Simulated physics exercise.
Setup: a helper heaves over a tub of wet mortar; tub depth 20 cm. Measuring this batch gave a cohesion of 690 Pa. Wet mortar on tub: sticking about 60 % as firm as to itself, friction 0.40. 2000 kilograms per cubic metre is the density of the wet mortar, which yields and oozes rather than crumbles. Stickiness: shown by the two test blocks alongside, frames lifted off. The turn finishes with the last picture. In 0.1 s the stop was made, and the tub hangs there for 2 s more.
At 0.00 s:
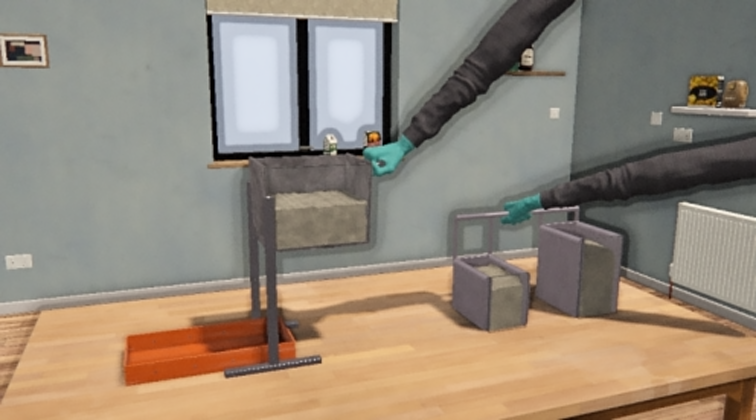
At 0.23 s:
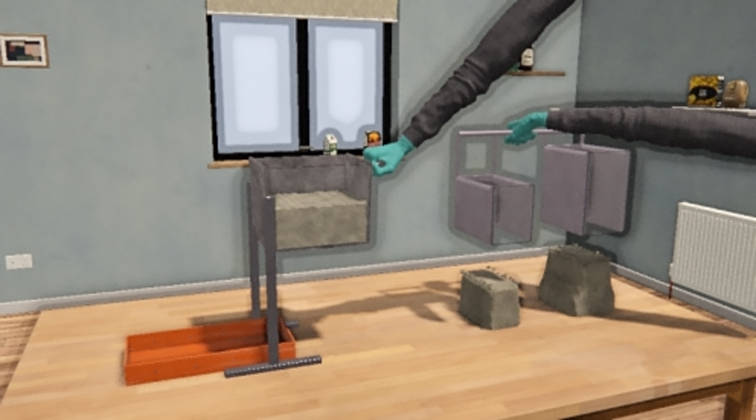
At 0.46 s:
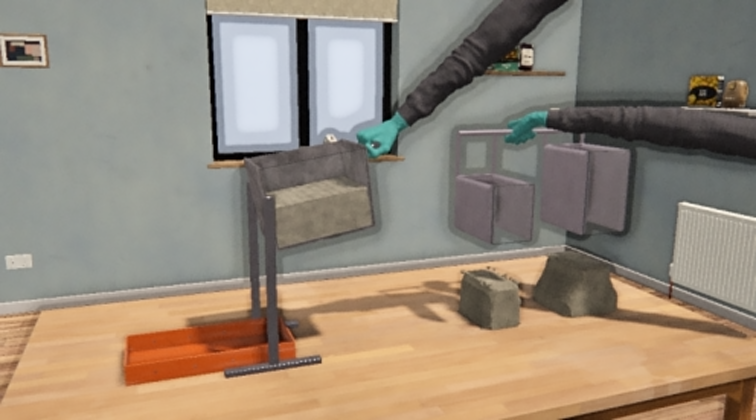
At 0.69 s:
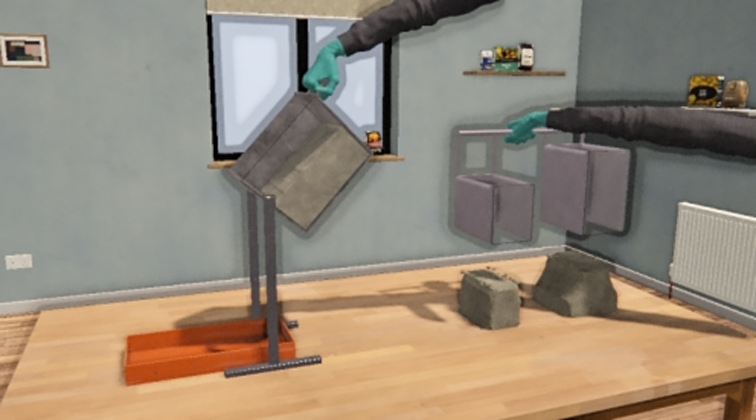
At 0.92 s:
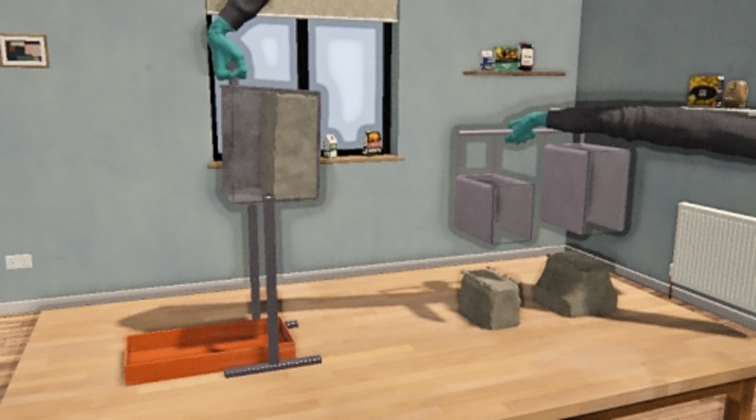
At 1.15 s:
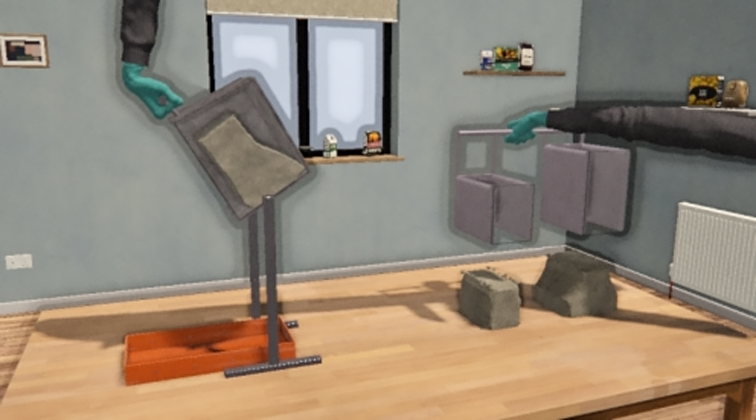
On a wooden table, gloved hands unmould two grey blocks, then tilt a tub leftward.
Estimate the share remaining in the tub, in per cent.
Roughly 0 per cent remains in the tub.
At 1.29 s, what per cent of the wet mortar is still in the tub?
The tub holds around 35 % of the load then.
After 1.29 s, the tub is at 120 degrees and holds 37 %.
After 1.46 s, the tub is at 120 degrees and holds 0 %.
After 1.63 s, the tub is at 120 degrees and holds 0 %.
After 1.80 s, the tub is at 120 degrees and holds 0 %.
After 3.15 s, the tub is at 120 degrees and holds 0 %.
